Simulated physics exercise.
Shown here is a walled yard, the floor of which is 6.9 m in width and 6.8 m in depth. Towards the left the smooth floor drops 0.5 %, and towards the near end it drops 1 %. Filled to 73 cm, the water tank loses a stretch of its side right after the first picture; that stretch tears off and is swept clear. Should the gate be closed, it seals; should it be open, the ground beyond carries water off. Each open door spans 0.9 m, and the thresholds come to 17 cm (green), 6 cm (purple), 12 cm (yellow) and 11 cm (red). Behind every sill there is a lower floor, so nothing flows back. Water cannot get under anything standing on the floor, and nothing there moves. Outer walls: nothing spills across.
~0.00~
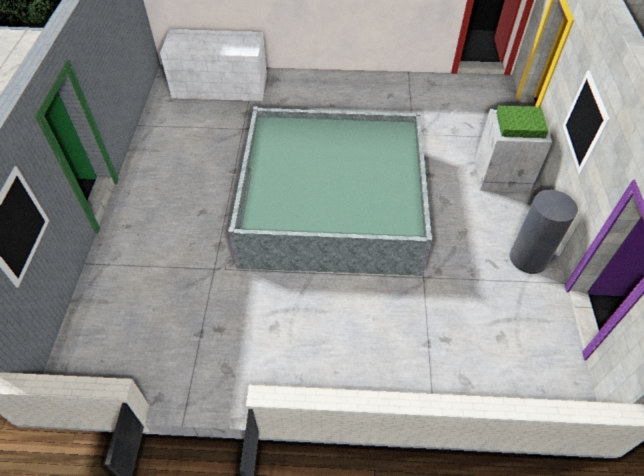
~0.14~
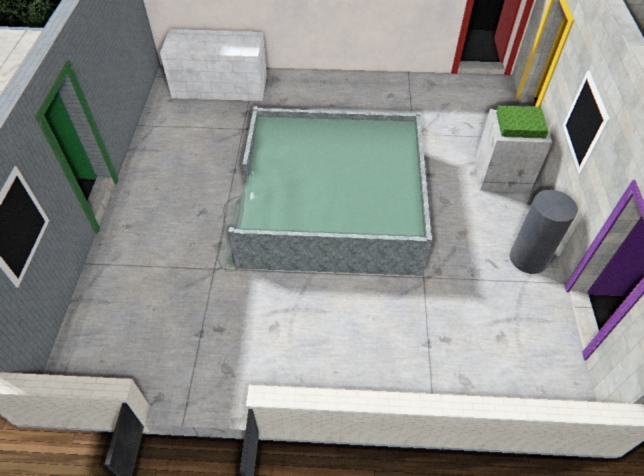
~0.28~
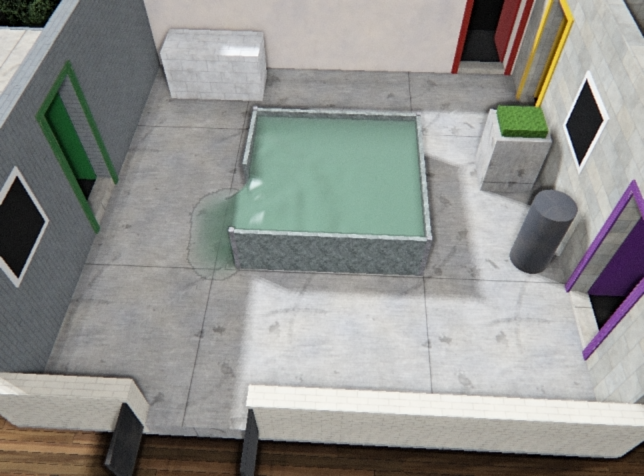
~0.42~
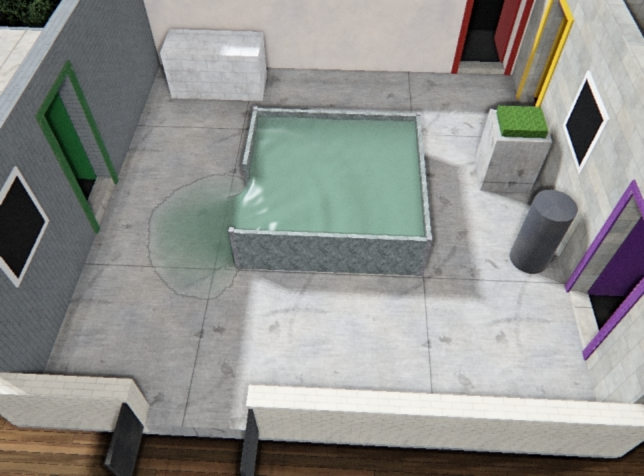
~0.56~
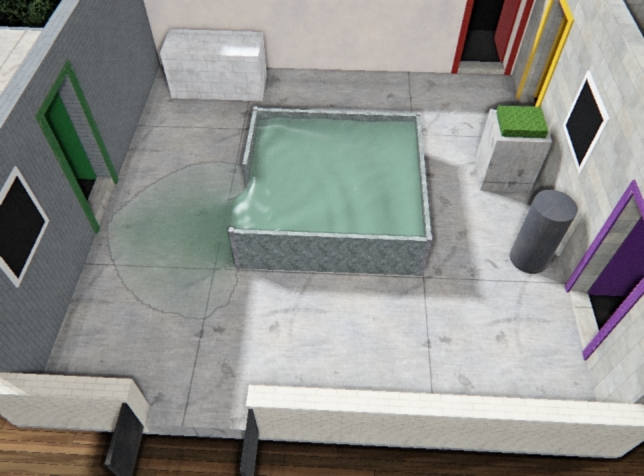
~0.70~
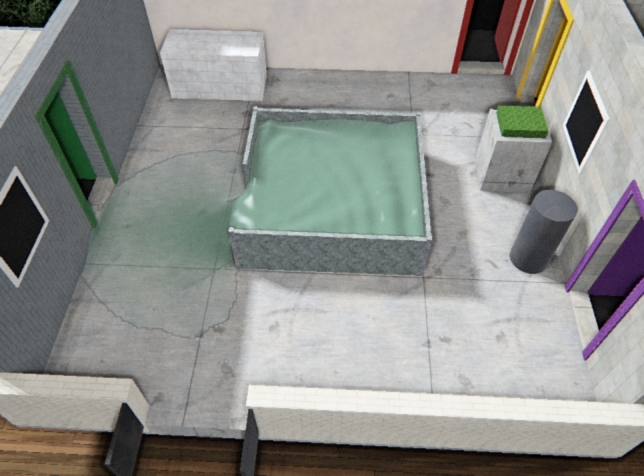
In a walled yard with coloured doorways, greenish water sat still in a square stone tank until part of its left side gave way, and water poured out and spread across the floor toward the left wall.
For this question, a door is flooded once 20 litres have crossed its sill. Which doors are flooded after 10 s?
The green door breaks the limit; the purple door breaks the limit; the yellow door remains within the limit; the red door remains within the limit.
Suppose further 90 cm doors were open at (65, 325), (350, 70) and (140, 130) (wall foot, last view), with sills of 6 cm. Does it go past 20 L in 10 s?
In turn: Past it, below, above.
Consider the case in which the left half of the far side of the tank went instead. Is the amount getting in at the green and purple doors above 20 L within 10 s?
For green, too little; for purple, too little.
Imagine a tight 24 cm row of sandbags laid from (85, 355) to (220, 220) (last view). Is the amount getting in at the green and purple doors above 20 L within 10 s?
Result: Green door beyond the limit; purple door inside the limit.
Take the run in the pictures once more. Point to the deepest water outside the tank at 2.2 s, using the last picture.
Roughly pixel (40, 385).
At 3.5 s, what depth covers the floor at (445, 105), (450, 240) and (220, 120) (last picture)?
Depths: About 0, 0 and 5 centimetres.
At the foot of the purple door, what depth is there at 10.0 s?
It comes to near 11.5 cm.
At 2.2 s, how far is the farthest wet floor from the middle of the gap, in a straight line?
I'd say around 4.6 m from the gap.
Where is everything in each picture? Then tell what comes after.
In the first frame, still water, 73 cm deep, in the water tank at (333, 171).
In the second frame, water pours out at (245, 219) and has run 0.7 m, to a hidden place; typically 10 cm deep outside, 73 cm at the water tank's back.
In the third frame, the front is at (209, 199), 0.9 m from the gap at (245, 221); 1.0 m2 of floor is under water; 73 cm left at the back of the water tank.
In the fourth frame, the front is at (160, 211), 1.5 m from the gap at (245, 222); 2.4 m2 of floor is under water; 73 cm left at the back of the water tank.
In the fifth frame, the front is at (120, 216), 2.0 m from the gap at (245, 222); 4.2 m2 of floor is under water; 73 cm left at the back of the water tank.
In the sixth frame, water pours out at (245, 222) and has run 2.4 m, to (89, 217); typically 5 cm deep outside, 70 cm at the water tank's back.
After 1.4 s water covers 20 % of the floor and is deepest (47 cm) near (239, 242); green door 38 cm at the sill, 62 L in, purple door not reached, yellow door not reached, red door not reached.
After 2.2 s water covers 25 % of the floor and is deepest (56 cm) near (40, 385); green door 40 cm at the sill, 173 L in, purple door not reached, yellow door not reached, red door not reached.
After 3.5 s water covers 50 % of the floor and is deepest (39 cm) near (35, 399); green door 29 cm at the sill, 305 L in, purple door not reached, yellow door not reached, red door not reached.
After 6.0 s water covers 85 % of the floor and is deepest (26 cm) near (35, 399); green door 21 cm at the sill, 371 L in, purple door 15 cm at the sill, 30 L in, yellow door not reached, red door not reached.
After 10.0 s water covers 100 % of the floor and is deepest (17 cm) near (35, 399); green door 12 cm at the sill, 378 L in, purple door 12 cm at the sill, 128 L in, yellow door 10 cm at the sill, 0 L in, red door 9 cm at the sill, 0 L in.
